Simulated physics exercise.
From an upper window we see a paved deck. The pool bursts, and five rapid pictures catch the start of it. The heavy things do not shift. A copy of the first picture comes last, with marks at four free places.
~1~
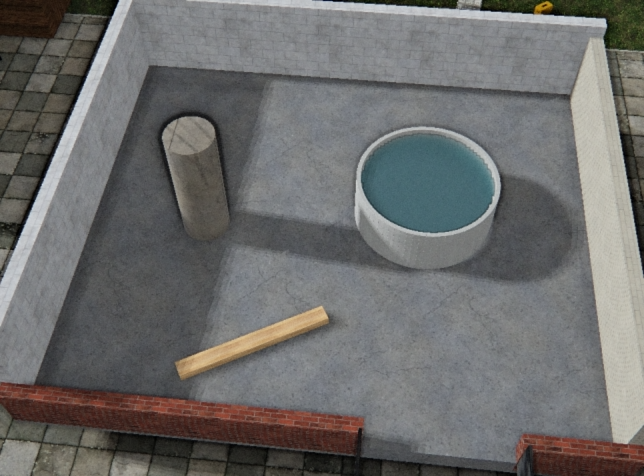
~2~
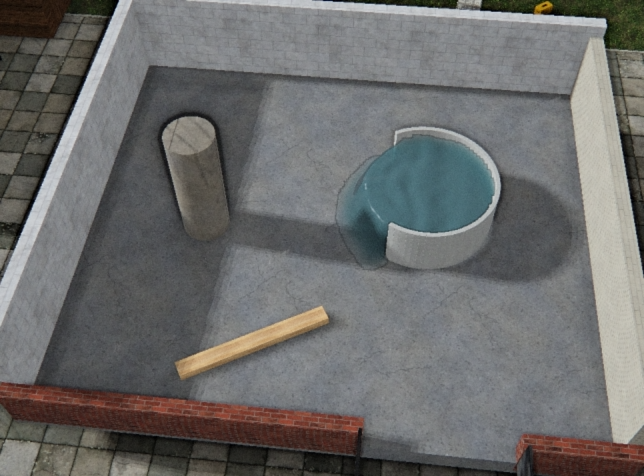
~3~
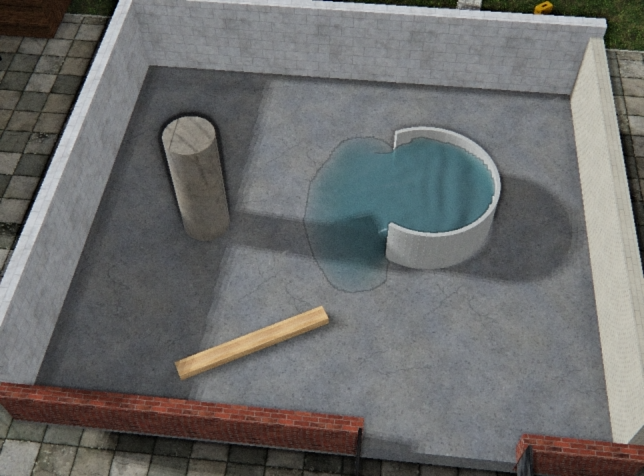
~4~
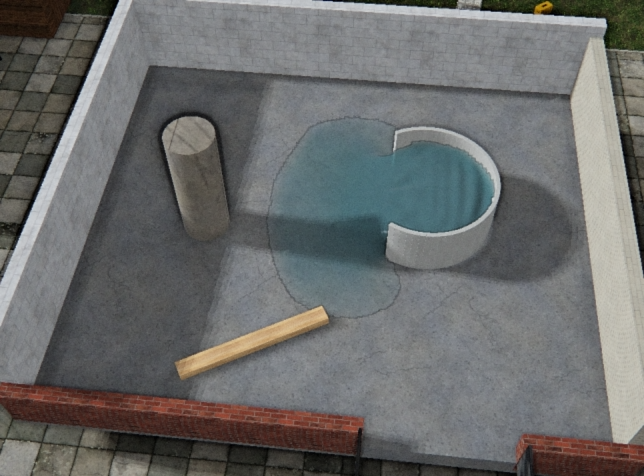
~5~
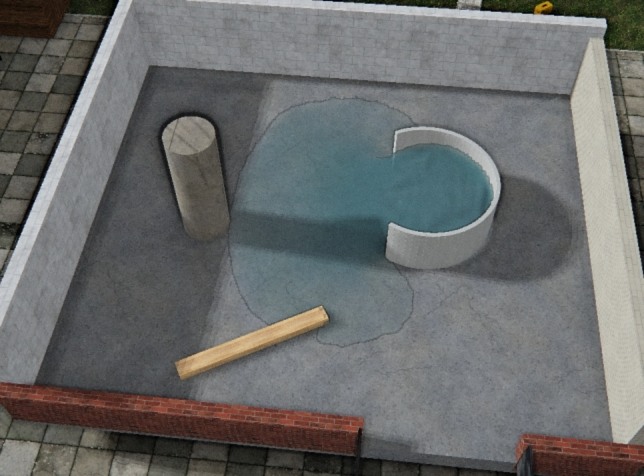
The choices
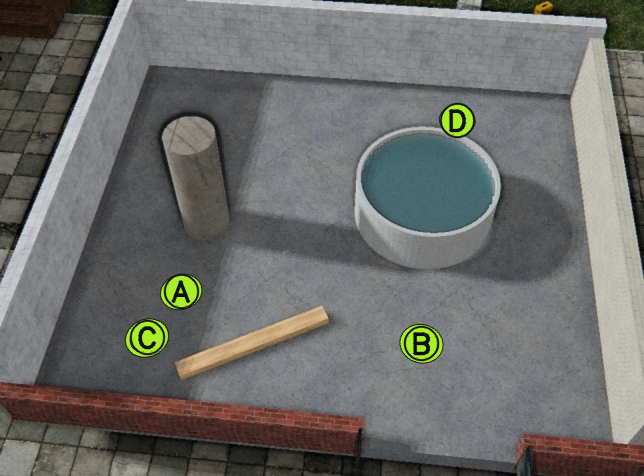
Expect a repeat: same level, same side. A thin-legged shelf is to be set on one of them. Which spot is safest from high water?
The answer is spot B.
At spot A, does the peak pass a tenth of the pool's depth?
Yes, clearly.
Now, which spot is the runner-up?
That would be D.
On the marked copy, A at (181, 291); B at (421, 343); C at (147, 337); D at (457, 120).
Choosing A, the water peaks at about 22 % of the depth that stood in the pool.
Choosing B, the water peaks at about 6 % of the depth that stood in the pool.
Choosing C, the water peaks at about 28 % of the depth that stood in the pool.
Choosing D, the water peaks at about 12 % of the depth that stood in the pool.
